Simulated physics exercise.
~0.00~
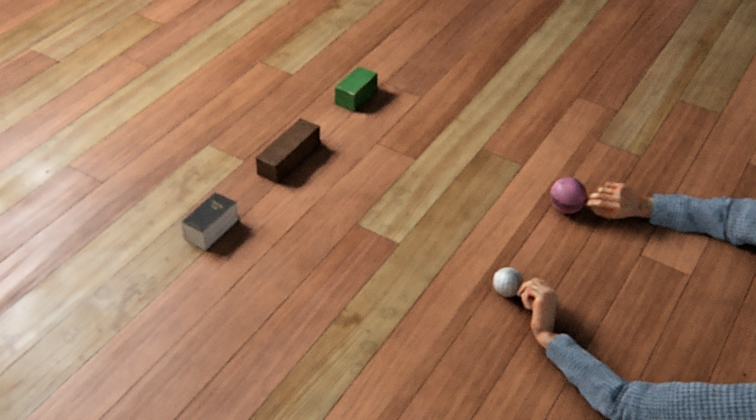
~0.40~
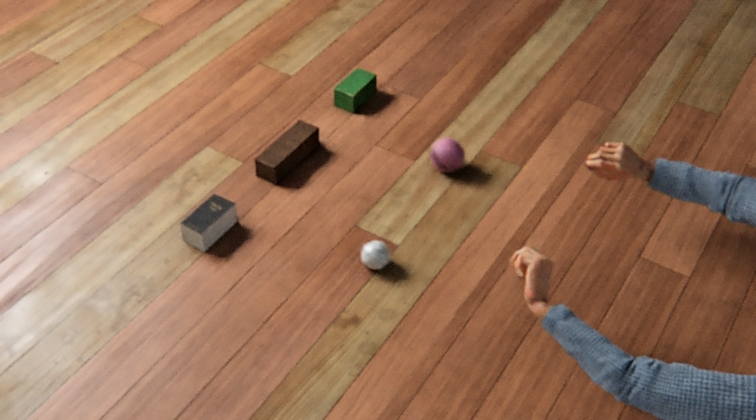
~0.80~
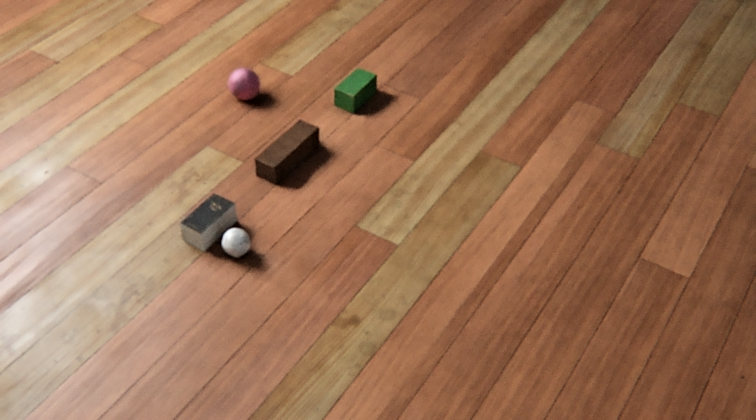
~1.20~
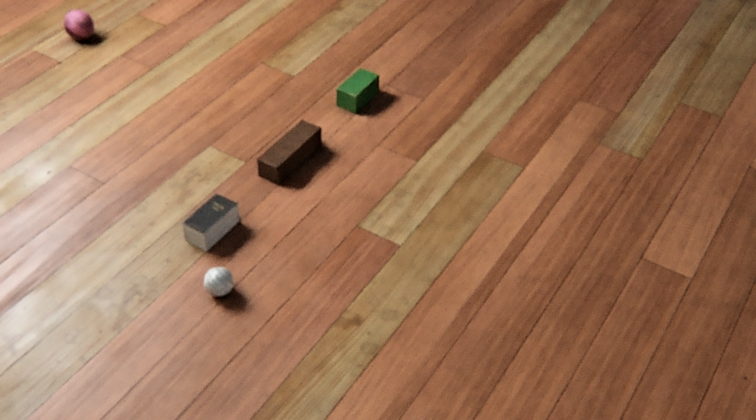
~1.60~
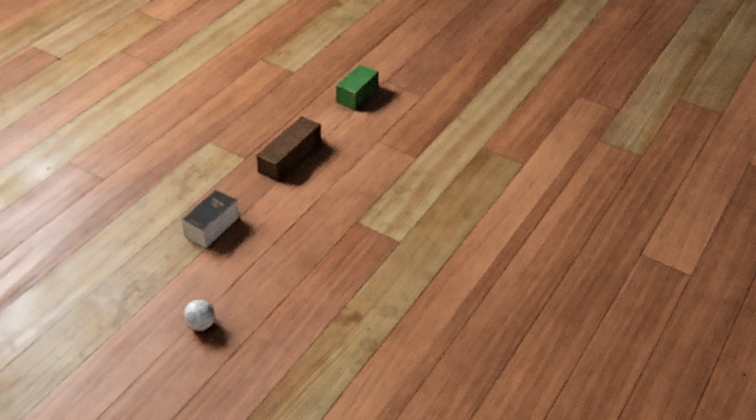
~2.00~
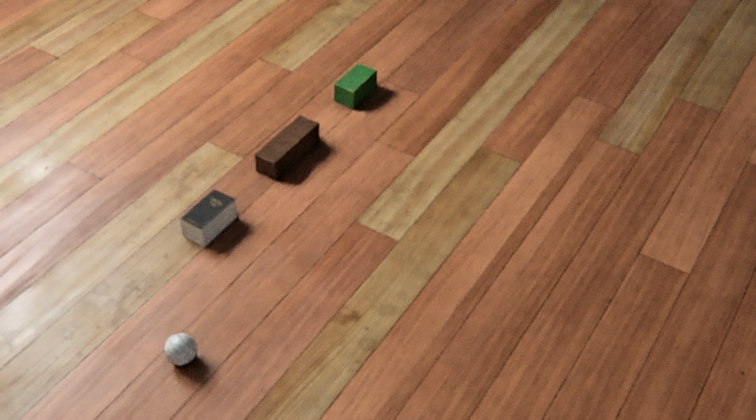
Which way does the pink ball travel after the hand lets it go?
The pink ball rolls to the left, passing through a gap in the row of blocks and on out of view.
